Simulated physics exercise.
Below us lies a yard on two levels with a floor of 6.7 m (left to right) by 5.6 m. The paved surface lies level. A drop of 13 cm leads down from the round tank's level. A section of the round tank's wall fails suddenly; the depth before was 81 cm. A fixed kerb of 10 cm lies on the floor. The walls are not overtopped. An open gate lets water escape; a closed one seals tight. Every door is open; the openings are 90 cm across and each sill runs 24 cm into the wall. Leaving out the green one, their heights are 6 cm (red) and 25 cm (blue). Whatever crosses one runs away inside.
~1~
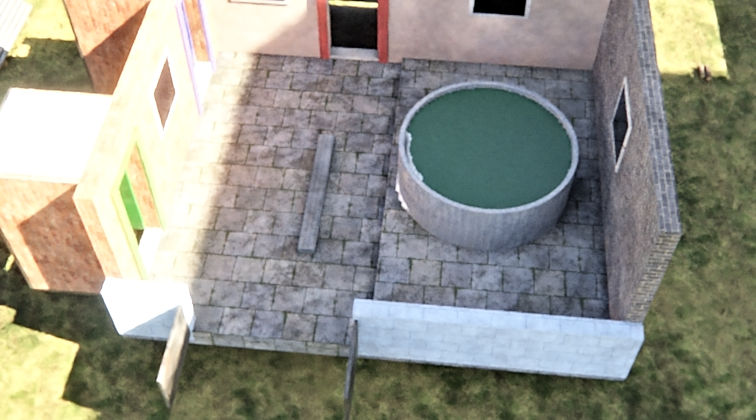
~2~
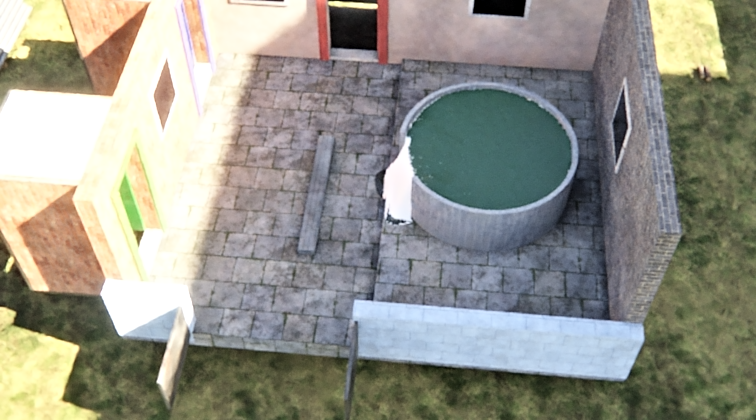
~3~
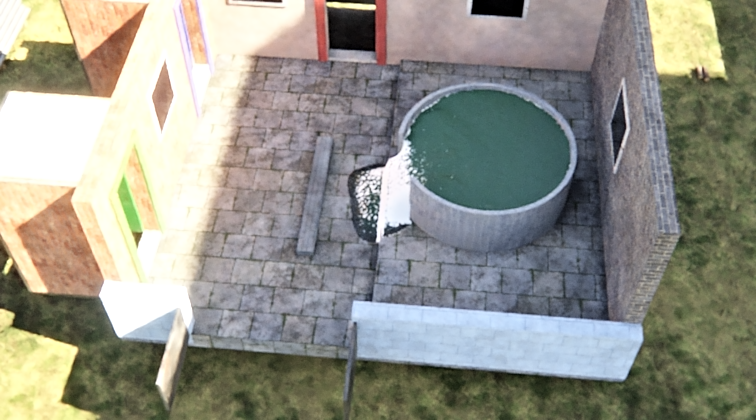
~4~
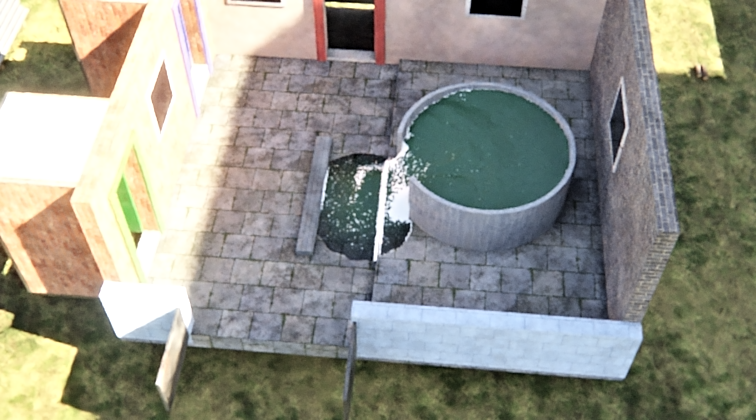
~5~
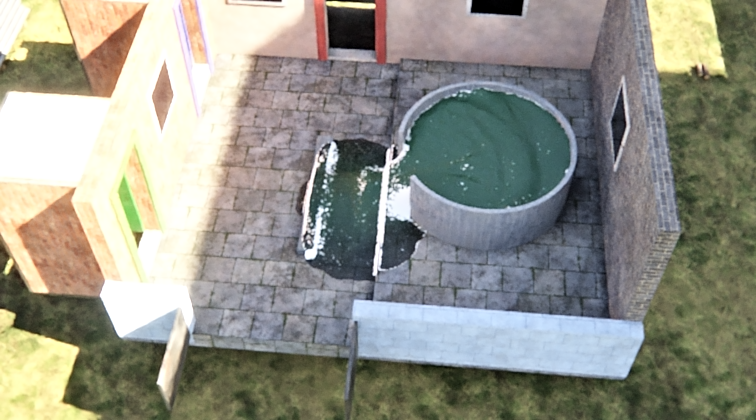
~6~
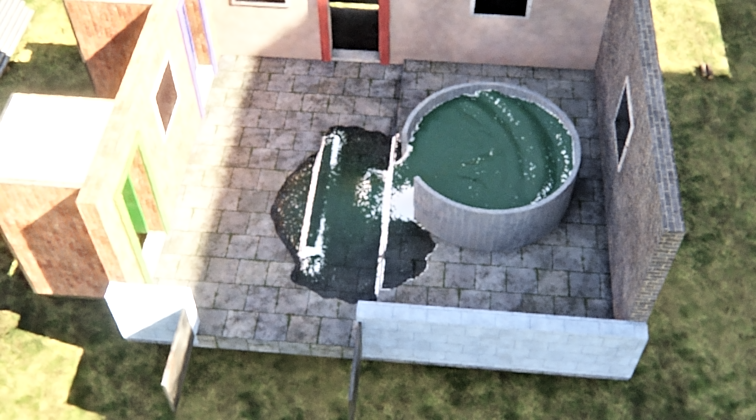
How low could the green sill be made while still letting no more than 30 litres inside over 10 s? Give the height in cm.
About 23 cm.
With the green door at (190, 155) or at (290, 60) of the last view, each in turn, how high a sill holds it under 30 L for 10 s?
About 21 and 10.0 cm.
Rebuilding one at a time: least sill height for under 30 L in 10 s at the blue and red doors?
About 10.0 cm at blue and 9.0 cm at red.
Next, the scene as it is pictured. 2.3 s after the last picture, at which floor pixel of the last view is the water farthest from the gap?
Around (221, 54).
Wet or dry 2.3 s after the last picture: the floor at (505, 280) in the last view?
It is not reached.
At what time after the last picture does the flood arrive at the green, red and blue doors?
Arrival: Green 0.7 s, red 1.1 s, blue 1.2 s.
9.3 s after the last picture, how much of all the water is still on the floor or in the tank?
Roughly 62 in a hundred.
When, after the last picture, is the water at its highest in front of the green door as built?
Around 1.8 s.
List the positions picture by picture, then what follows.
In the first frame, the round tank at (488, 146) is whole and still, 81 cm deep; the green door at (141, 214) is dry.
In the second frame, the front is at (389, 214), 0.3 m from the gap at (404, 179); 0.3 m2 of floor is wet, 81 cm left at the back.
In the third frame, water pours out at (403, 182) and has run 0.8 m, to (357, 218); about 12 cm deep outside, 81 cm at the back.
In the fourth frame, water pours out at (402, 183) and has run 1.3 m, to (321, 221); about 9 cm deep outside, 81 cm at the back.
In the fifth frame, the front is at (312, 258), 1.7 m from the gap at (403, 182); 3.5 m2 of floor is wet, 81 cm left at the back.
In the sixth frame, the front is at (300, 278), 2.1 m from the gap at (407, 182); 4.9 m2 of floor is wet, 78 cm left at the back; the green door at (144, 218), 3.9 m from the gap, is still 1.9 m from the nearest water.
Then, 0.7 s after the last picture water covers 40 % of the floor, deepest (40 cm) near (395, 191); 4 cm at the green door, 0 litres in over its 9 cm sill.
Then, 2.3 s after the last picture water covers 50 % of the floor, deepest (30 cm) near (143, 316); 26 cm at the green door, 141 litres in over its 9 cm sill.
Then, 9.3 s after the last picture water covers 60 % of the floor, deepest (16 cm) near (333, 228); 9 cm at the green door, 284 litres in over its 9 cm sill.
At the green door as built, the water peaked near 28 cm, 1.7 s after the last picture.
Run again over the same 10 s with other heights there, 64 litres in over 19 cm, 13 litres over 26 cm. The limit of 30 litres is kept from about 23 cm up.
